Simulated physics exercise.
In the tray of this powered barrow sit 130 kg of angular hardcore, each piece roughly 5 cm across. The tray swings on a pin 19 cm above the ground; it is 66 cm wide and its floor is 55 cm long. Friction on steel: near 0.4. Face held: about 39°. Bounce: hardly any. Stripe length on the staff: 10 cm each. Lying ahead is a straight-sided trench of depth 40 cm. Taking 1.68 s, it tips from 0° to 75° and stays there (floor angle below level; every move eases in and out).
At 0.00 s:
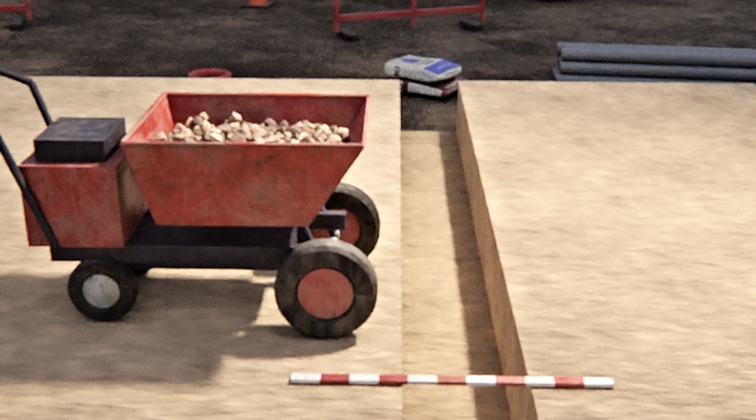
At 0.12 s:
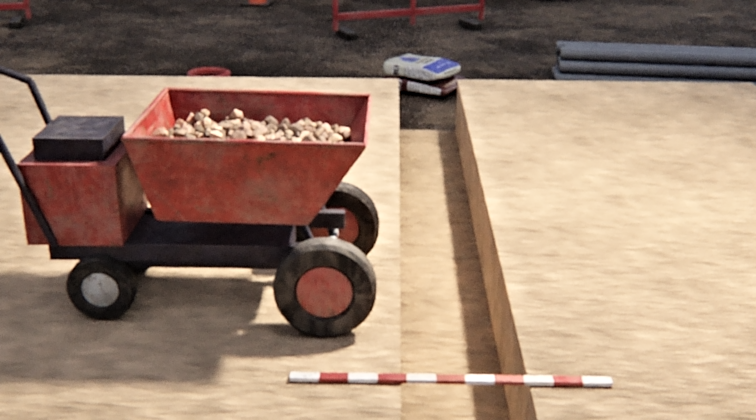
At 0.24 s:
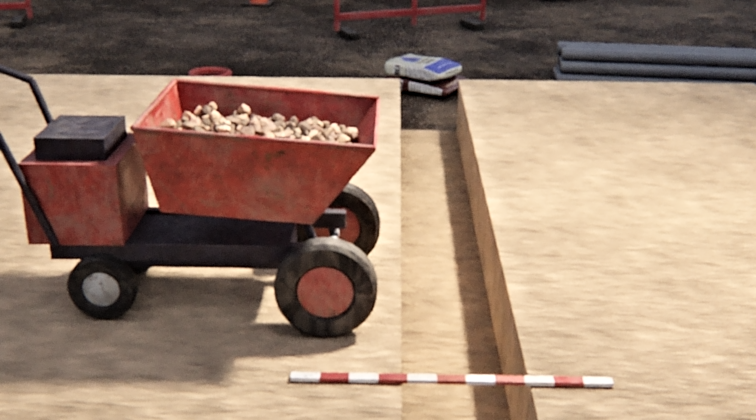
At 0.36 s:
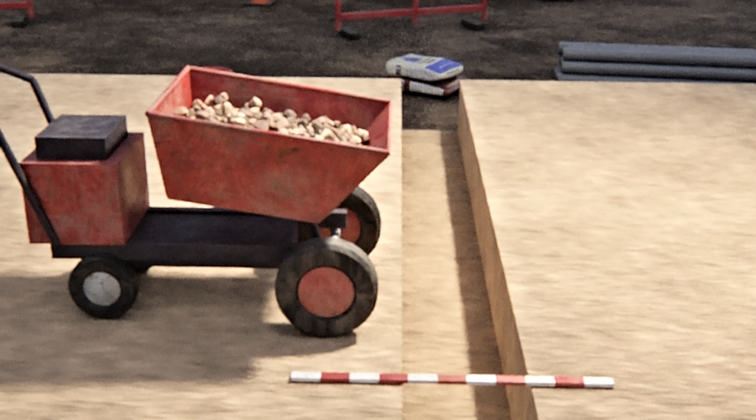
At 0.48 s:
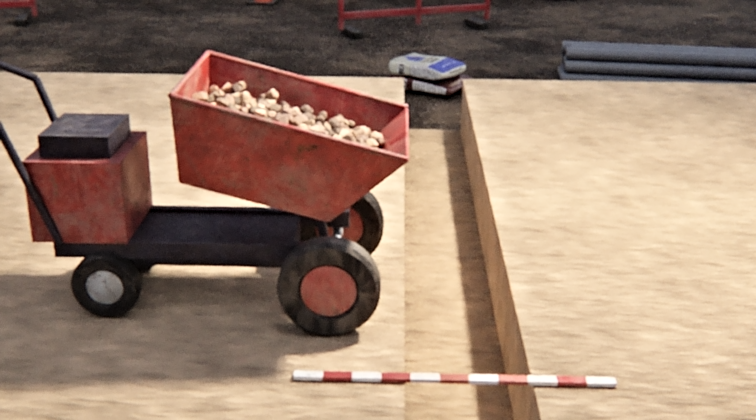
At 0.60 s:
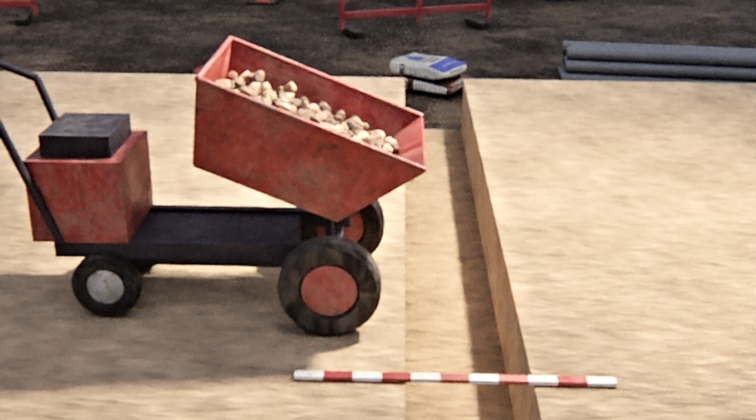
A red powered barrow's tray of stones tilts steadily down to the right beside a trench.
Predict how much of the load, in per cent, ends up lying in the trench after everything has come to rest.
Roughly 56 per cent of it.
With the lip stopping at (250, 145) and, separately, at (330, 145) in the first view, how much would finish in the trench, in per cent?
First some 80, then 75 per cent.
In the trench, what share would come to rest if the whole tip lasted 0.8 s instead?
Probably about 45 in a hundred.
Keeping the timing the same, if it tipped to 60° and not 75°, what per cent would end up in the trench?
It would be close to 10 percent.
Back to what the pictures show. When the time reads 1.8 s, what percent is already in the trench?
About 10%.
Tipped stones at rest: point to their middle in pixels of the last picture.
At about pixel (495, 361) in the last view.
After 1.3 s the floor is at 63°; 100 % in the tray; the foremost stones are at (479, 226).
After 1.8 s the floor is at 75°; 75 % in the tray, 9 % in the trench, 16 % past the trench; the foremost stones are at (590, 299).
After 2.1 s the floor is at 75°; 50 % in the tray, 21 % in the trench, 29 % past the trench; the foremost stones are at (646, 308).
After 4.1 s the floor is at 75°; 17 % in the tray, 56 % in the trench, 28 % past the trench; the foremost stones are at (652, 301).
